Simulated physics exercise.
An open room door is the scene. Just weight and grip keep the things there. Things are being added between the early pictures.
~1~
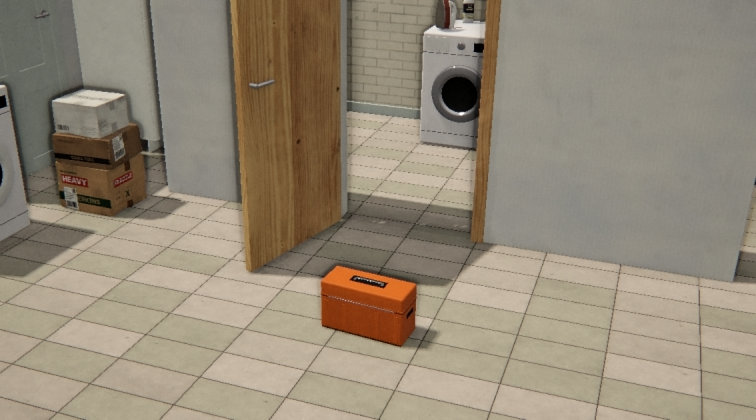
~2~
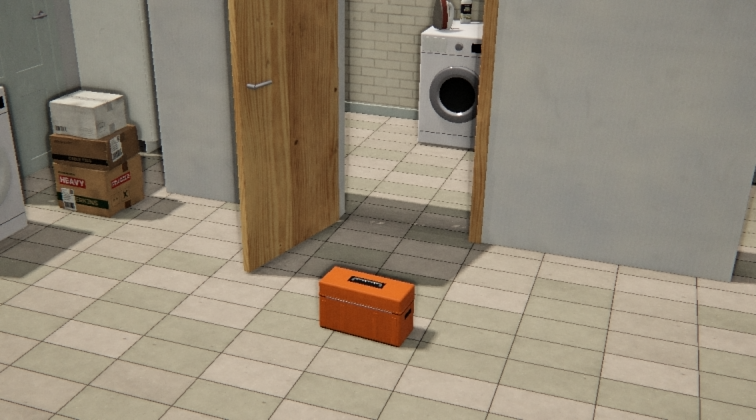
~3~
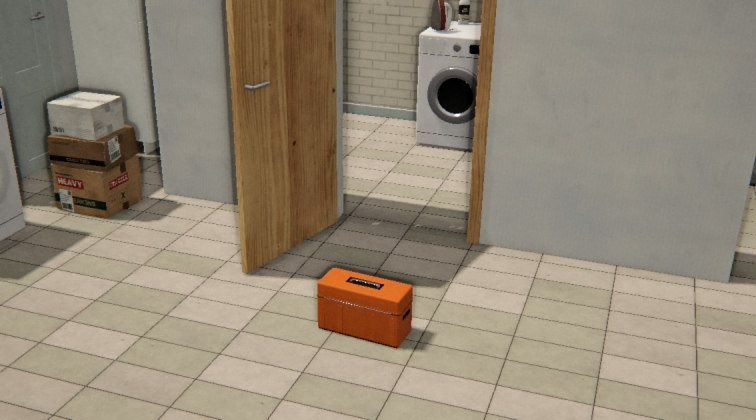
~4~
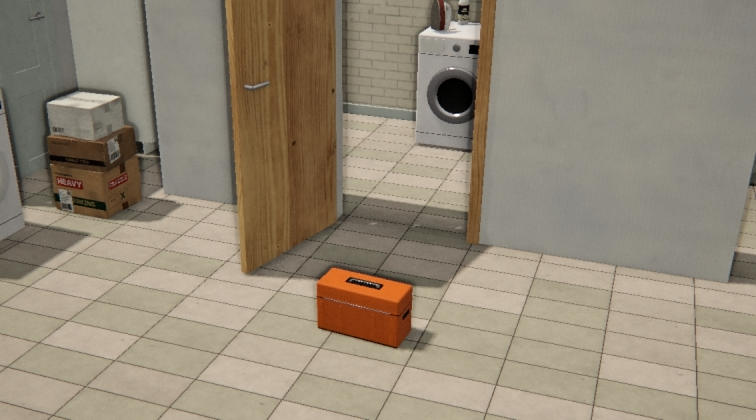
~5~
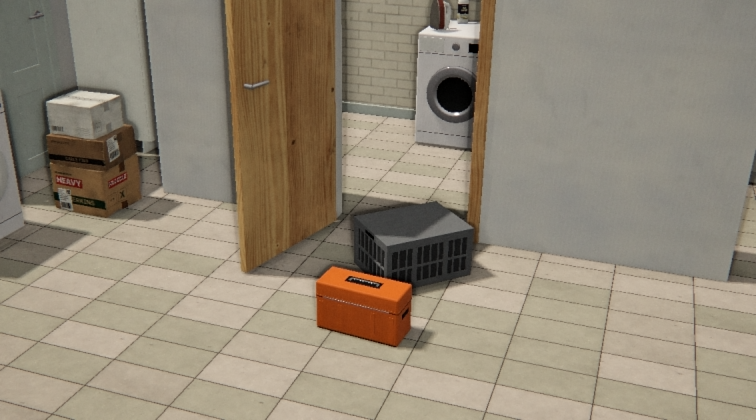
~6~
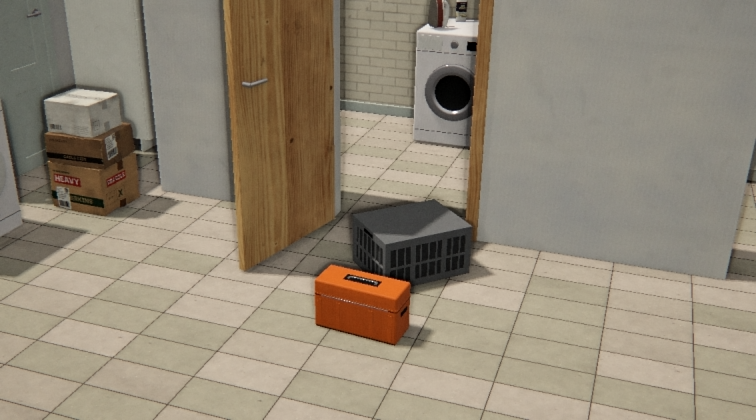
A dark grey slatted crate appears abruptly on the tiles just behind an orange toolbox, in front of an open wooden door, where the floor was clear before. The door and toolbox stay still throughout, with stacked boxes at left and a washing machine beyond the doorway, as the view drifts very slightly.
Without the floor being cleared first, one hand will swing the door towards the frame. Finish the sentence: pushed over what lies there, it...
It halts partway.
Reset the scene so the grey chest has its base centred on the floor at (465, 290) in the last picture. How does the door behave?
What you'd see next is that it swings to completion.
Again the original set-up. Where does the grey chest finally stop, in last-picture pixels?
At about (426, 243).
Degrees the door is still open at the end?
Near 50° open.
Then, 0.60 s later than the last frame, door at 79°.
Then, 0.90 s later than the last frame, door at 57°; grey chest moved a little near (415, 244).
When it is over, door at 49°; both as before. End places, in pixels of the last picture, grey chest near (426, 243).
